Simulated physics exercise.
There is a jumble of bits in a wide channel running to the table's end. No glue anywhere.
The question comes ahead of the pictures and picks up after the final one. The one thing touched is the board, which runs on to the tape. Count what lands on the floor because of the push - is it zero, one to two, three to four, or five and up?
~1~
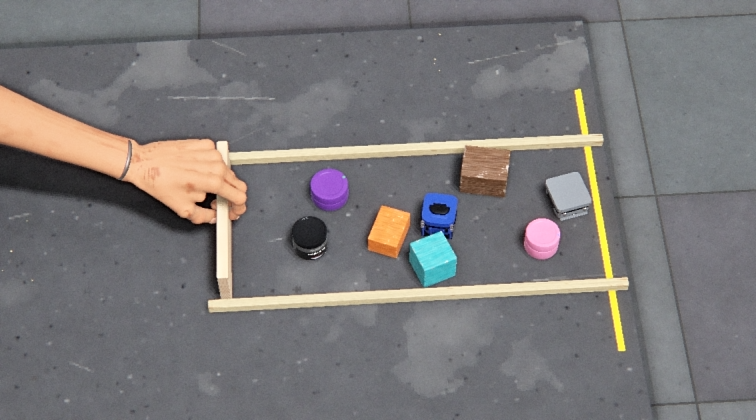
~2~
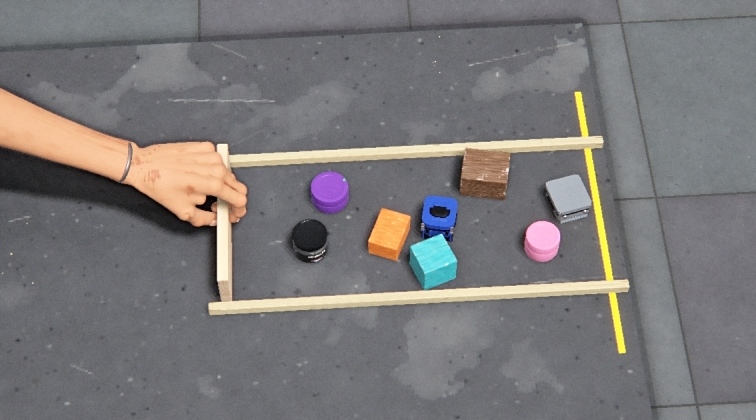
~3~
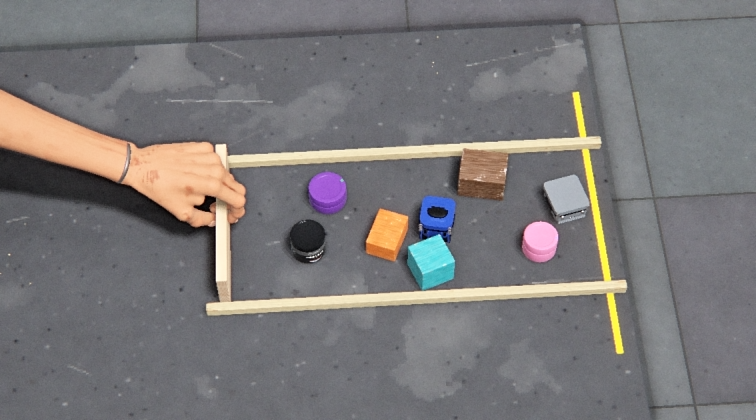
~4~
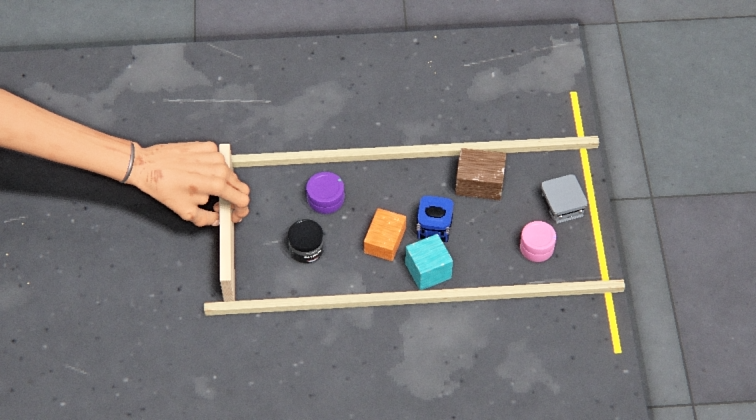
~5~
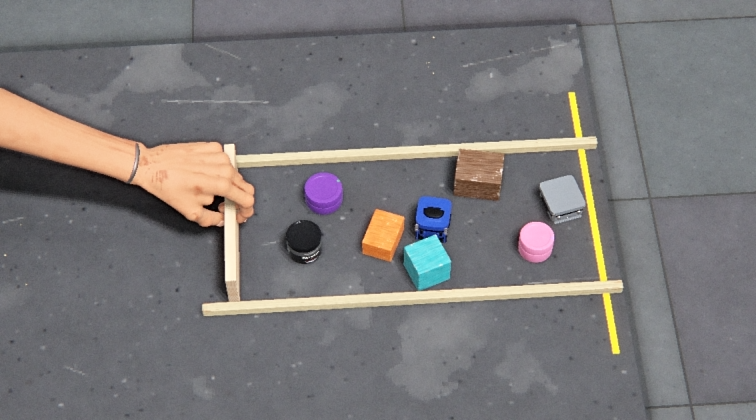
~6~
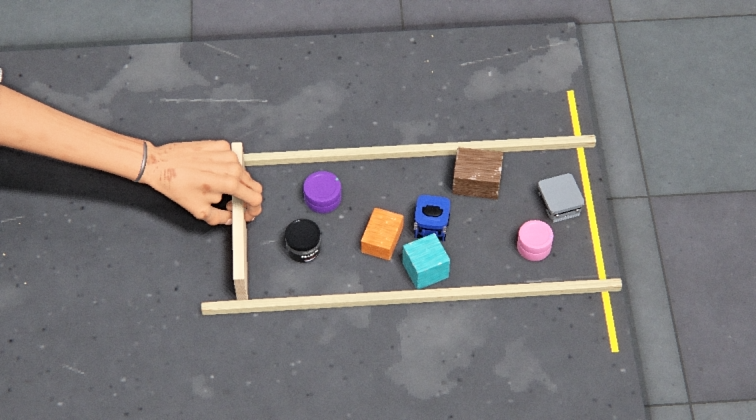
Spilled: More than four.
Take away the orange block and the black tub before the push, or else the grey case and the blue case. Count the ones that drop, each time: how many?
You'd see 3 fallen, and 3 in the other try.
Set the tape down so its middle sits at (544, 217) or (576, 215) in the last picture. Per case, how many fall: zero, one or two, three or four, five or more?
Place by place, the count is just one or two and then five or more.
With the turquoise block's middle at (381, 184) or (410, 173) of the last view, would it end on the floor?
Result by position: It leaves the top / stays aboard.
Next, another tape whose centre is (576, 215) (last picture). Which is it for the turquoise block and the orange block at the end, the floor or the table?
In that case the turquoise block does not drop, and the orange block tips off.
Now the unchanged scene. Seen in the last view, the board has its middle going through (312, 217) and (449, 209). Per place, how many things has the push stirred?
2 by the first point, 6 by the second.
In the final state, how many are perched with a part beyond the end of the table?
Counting them gives 3.
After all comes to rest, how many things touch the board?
At rest, 3 are in contact.
Soon after, none off yet; grey case at rest near (560, 198); pink lid at rest near (535, 241); brown block at rest near (478, 173).
After that, none off yet; grey case at rest near (560, 198); pink lid at rest near (535, 241); brown block displaced a little near (501, 170).
And then, none off yet; grey case tilting well over near (626, 198); pink lid displaced well along near (595, 246); brown block displaced well along near (584, 163).
In the end, the number that fall off is five or more; gone, orange block, blue case, brown block, pink lid and grey case.
